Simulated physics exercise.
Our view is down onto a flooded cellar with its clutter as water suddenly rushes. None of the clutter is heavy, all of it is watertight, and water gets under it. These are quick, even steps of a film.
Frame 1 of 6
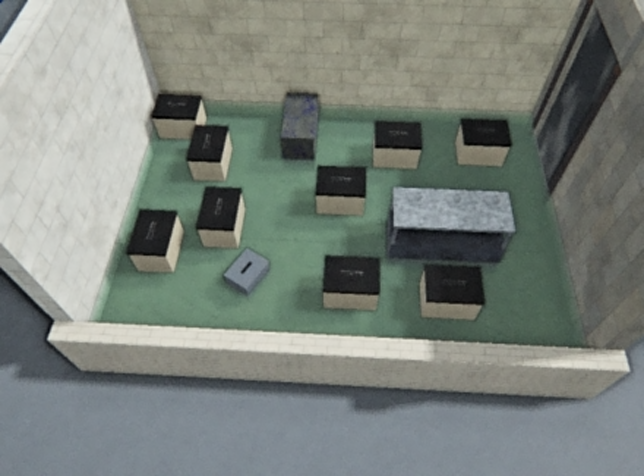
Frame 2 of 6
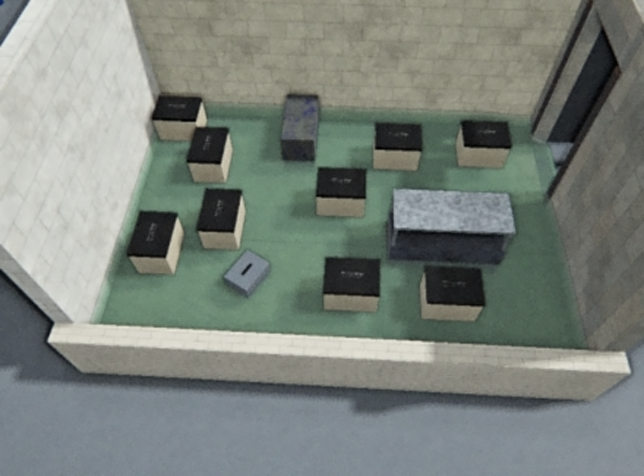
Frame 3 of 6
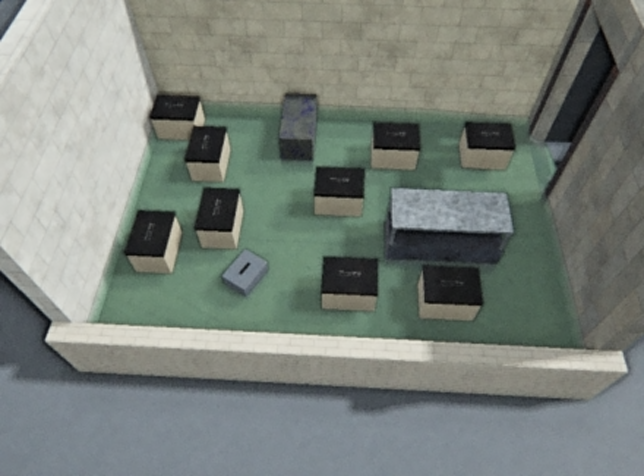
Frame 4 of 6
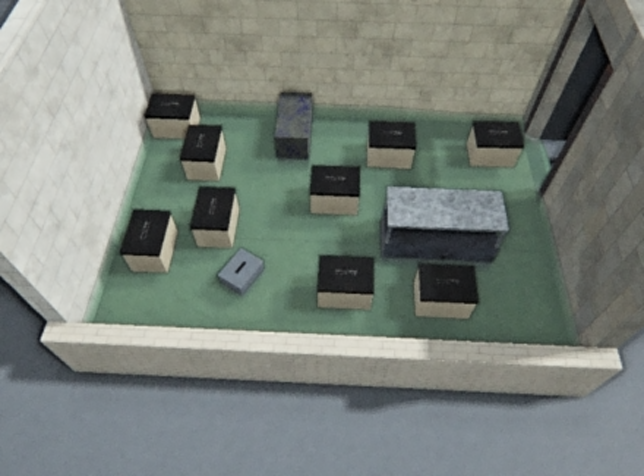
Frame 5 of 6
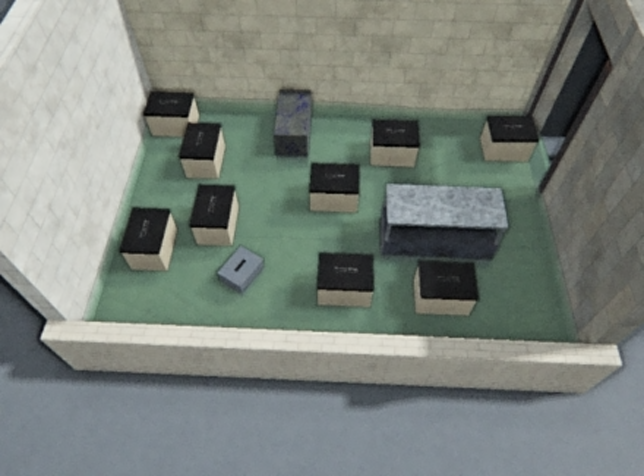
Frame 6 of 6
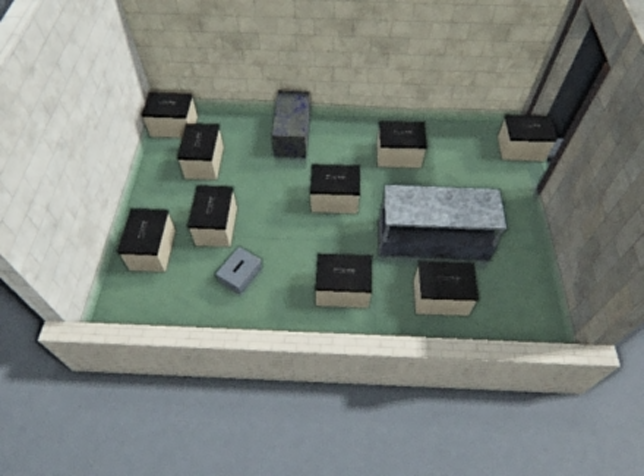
In a walled yard with a green floor, the dark door at the right slid open, then one black-topped box drifted right toward the doorway and another behind the gray block shifted slightly.
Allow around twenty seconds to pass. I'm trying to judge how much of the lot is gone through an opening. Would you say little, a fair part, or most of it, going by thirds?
I'd say a fair part - one to two thirds.
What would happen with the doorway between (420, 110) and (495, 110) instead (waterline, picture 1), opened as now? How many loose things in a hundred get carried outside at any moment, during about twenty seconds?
Some 30 per cent.
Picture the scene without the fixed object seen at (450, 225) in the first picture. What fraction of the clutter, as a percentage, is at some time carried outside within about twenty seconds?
50 per cent.
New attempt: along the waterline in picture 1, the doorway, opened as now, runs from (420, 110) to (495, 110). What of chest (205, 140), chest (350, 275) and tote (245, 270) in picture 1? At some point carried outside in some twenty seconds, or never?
In sequence - stays put, stays put, stays put.
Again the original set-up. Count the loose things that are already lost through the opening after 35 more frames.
That makes 3.
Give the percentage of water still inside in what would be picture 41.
I make it 56 percent.
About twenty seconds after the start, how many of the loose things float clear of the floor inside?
5.
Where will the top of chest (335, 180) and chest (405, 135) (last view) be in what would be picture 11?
Near (382, 158) and (447, 125).
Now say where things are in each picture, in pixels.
A chest at (486, 131), afloat; a chest at (398, 134), afloat; 0 of 10 have shifted, in the first frame.
A chest at (486, 133) floats; a chest at (398, 136) floats; 0 of 10 have shifted, in the second frame.
A chest at (490, 135), afloat, close to its start; a chest at (397, 135), afloat; 1 of 10 have shifted, in the third frame.
A chest at (499, 133) floats, close to its start; a chest at (392, 134), afloat; 1 of 10 have shifted, in the fourth frame.
A chest at (513, 128) floats, a stride from its start; a chest at (396, 132), afloat, close to its start; 2 of 10 have shifted, in the fifth frame.
A chest at (531, 127) floats, a stride from its start; a chest at (403, 133), afloat, close to its start; 2 of 10 have shifted, in the sixth frame.
A moment on, 1 of 10 are out; 9 afloat.
Next, 2 of 10 are out; 8 afloat.
Later, 3 of 10 are out; 7 afloat.
In the end, 4 of 10 are out; 5 afloat.
